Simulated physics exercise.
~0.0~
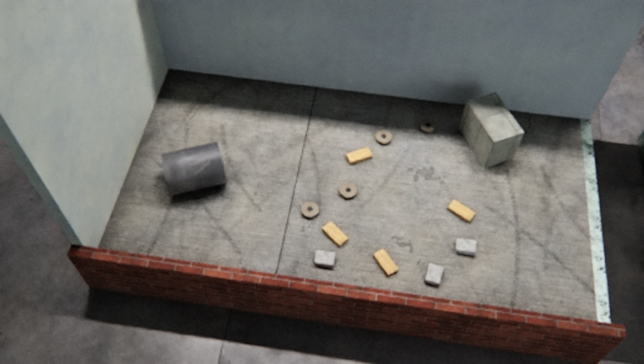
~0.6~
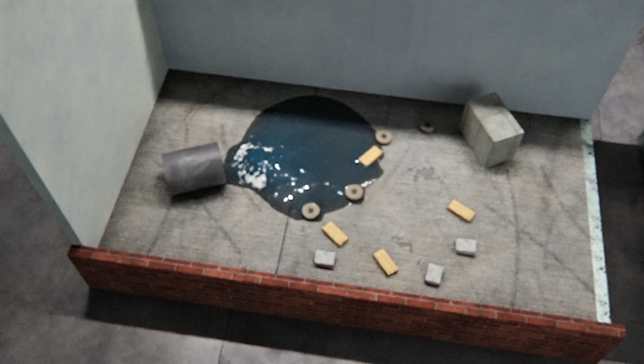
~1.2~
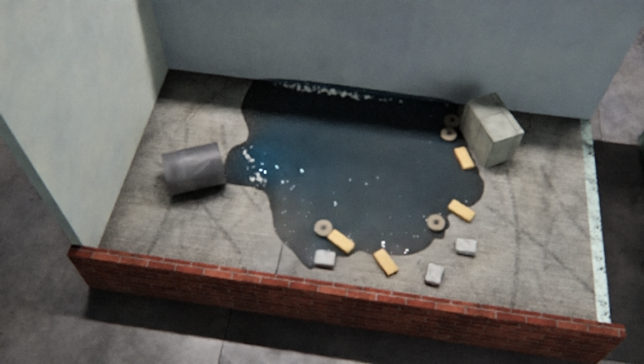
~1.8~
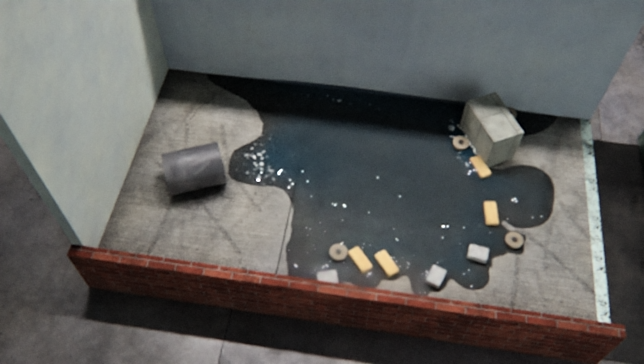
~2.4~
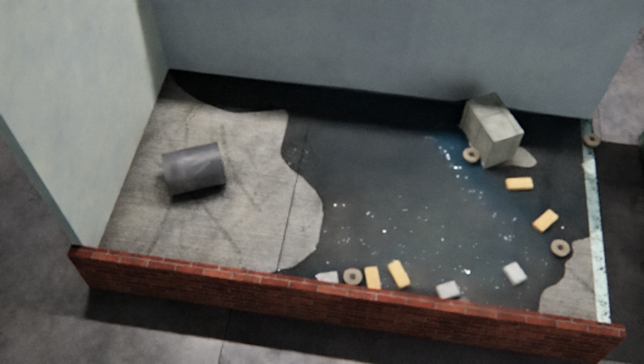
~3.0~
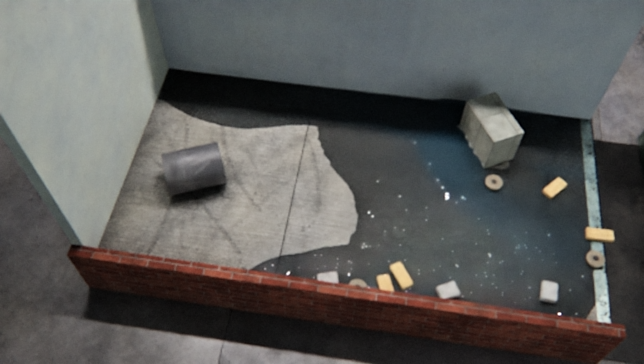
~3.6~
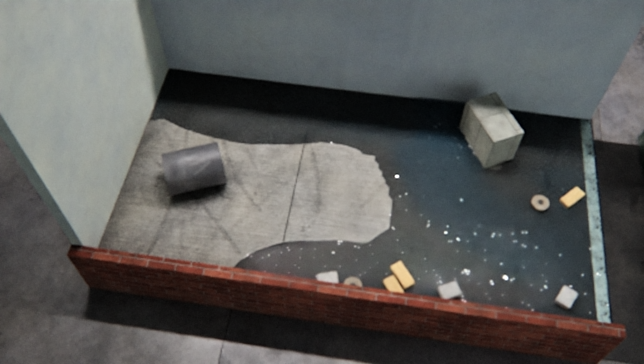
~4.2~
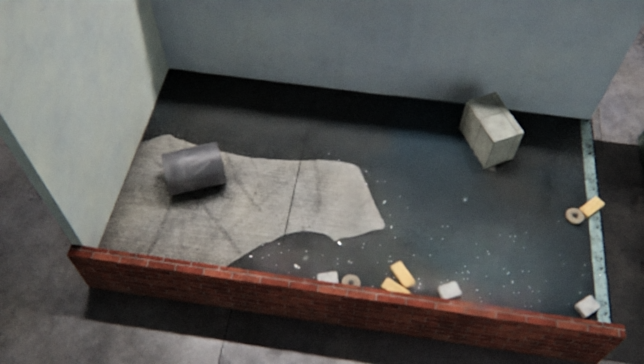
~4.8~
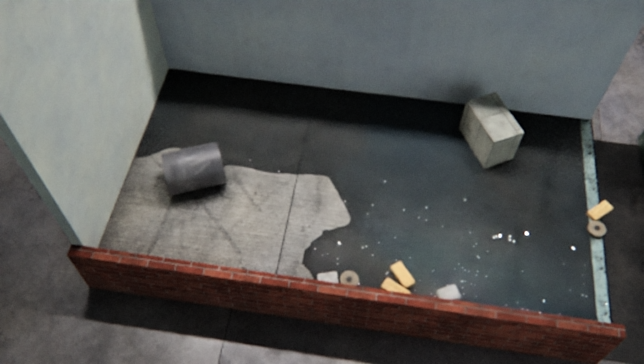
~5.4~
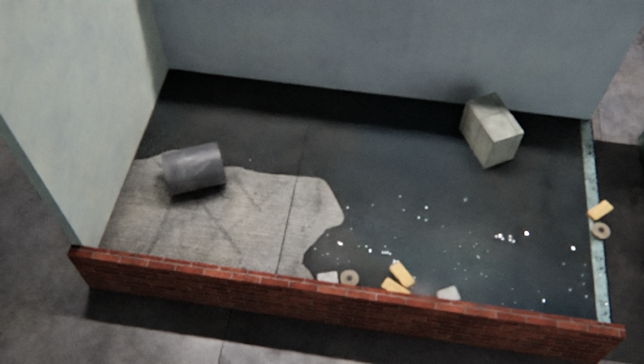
The video shows a drum on its side in a walled room as dark liquid spreads rightward across the concrete floor, carrying yellow and grey blocks and round lids toward the right edge, where several disappear, while a few items rest along the brick wall and a dry patch remains around the drum.
